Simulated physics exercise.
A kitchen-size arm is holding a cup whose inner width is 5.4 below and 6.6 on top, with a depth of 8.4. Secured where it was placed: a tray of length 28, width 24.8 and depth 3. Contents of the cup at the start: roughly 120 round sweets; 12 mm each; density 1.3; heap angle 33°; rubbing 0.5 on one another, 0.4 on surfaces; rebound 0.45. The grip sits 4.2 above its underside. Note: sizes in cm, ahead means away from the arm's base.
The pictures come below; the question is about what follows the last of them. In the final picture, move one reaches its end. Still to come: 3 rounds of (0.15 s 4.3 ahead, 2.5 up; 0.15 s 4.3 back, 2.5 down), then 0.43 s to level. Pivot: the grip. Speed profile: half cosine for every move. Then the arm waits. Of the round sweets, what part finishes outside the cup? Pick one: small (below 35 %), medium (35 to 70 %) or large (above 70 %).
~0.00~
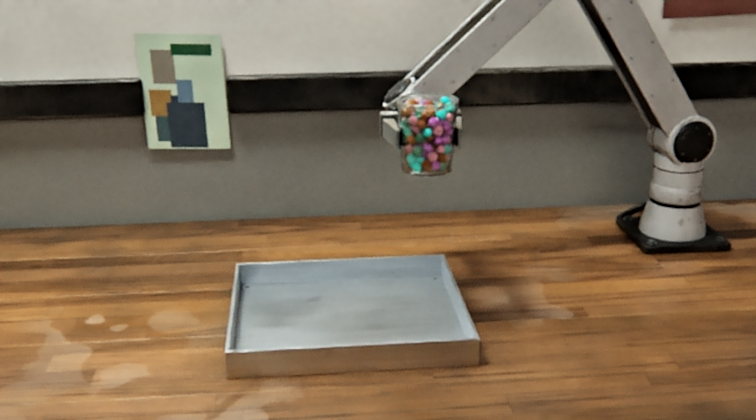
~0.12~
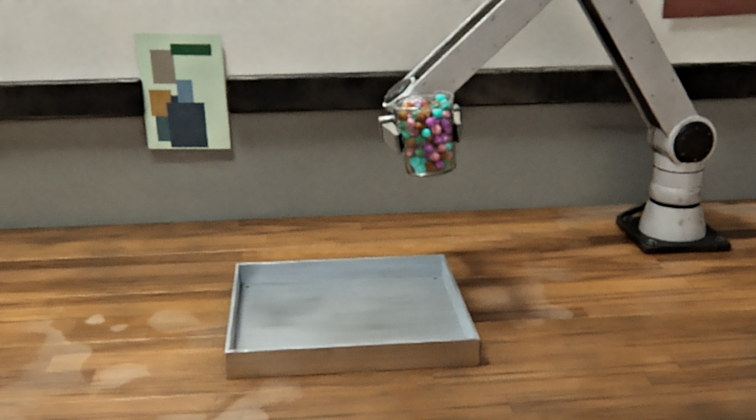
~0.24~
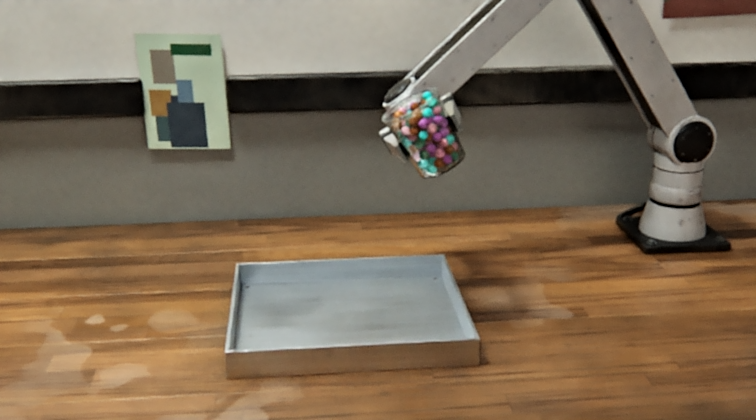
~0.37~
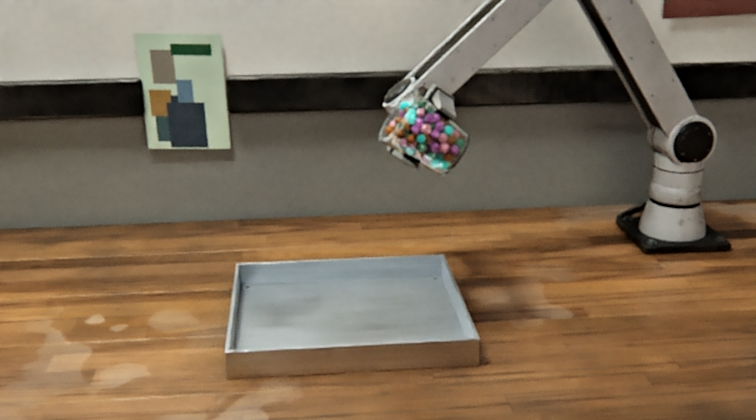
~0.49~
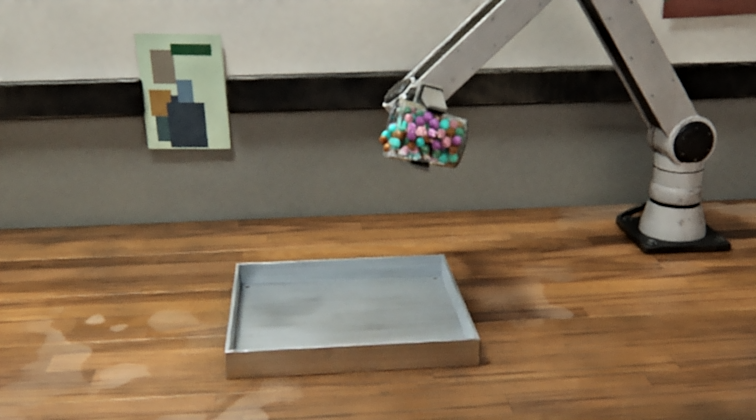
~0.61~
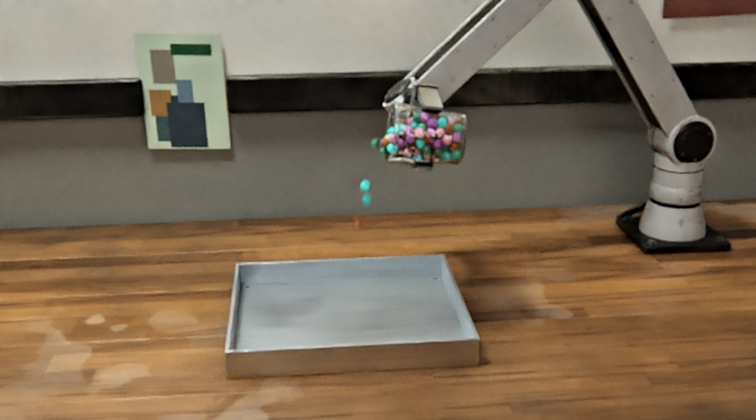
Large.
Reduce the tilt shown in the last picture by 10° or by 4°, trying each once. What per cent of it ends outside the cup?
I'd say close to 80 and 85 per cent, in that order.
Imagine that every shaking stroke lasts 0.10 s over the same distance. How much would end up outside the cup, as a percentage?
Then roughly 100 percent.
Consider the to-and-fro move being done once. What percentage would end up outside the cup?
Then roughly 65 percent.
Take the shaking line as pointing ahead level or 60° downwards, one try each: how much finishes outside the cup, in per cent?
Estimates, in order: 85 % then 40 %.
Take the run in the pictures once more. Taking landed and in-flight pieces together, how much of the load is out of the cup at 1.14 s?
By then near 70 % is out.
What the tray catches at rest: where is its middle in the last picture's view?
I'd point to somewhere near (309, 321).
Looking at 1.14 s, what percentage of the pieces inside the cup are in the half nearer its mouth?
Near 95 in a hundred.
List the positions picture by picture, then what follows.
In the first picture, the cup middle at (427, 136), level; upper third of the load around (429, 114), from x 405 to 450, top at y 100; 120 in the cup.
In the second picture, the cup middle at (427, 136), tilted 8° forward; upper third of the load around (427, 115), from x 405 to 450, top at y 100.
In the third picture, the cup middle at (427, 136), tilted 28° forward; upper third of the load around (424, 116), from x 395 to 455, top at y 95.
In the fourth picture, the cup middle at (427, 136), tilted 54° forward; upper third of the load around (418, 122), from x 390 to 460, top at y 105.
In the fifth picture, the cup middle at (427, 136), tilted 74° forward; upper third of the load around (422, 125), from x 385 to 460, top at y 110.
In the sixth picture, the cup middle at (427, 136), tilted 82° forward; upper third of the load around (430, 127), from x 355 to 460, top at y 115; 117 in the cup, 3 in flight or on a rim.
After 1.14 s, tilted 82° forward, highest piece 24 above the table; 77 in the tray, 36 in the cup, 1 on the table or floor, 6 in flight or on a rim.
After 1.67 s, tilted 56° forward, highest piece 24 above the table; 108 in the tray, 11 in the cup, 1 on the table or floor.
After 2.14 s, level, highest piece 23 above the table; 108 in the tray, 11 in the cup, 1 on the table or floor.
After 3.19 s, level, highest piece 23 above the table; 108 in the tray, 11 in the cup, 1 on the table or floor.
In the end, 108 in the tray, 11 in the cup, 1 on the table or floor. That is 91 % outside the cup.
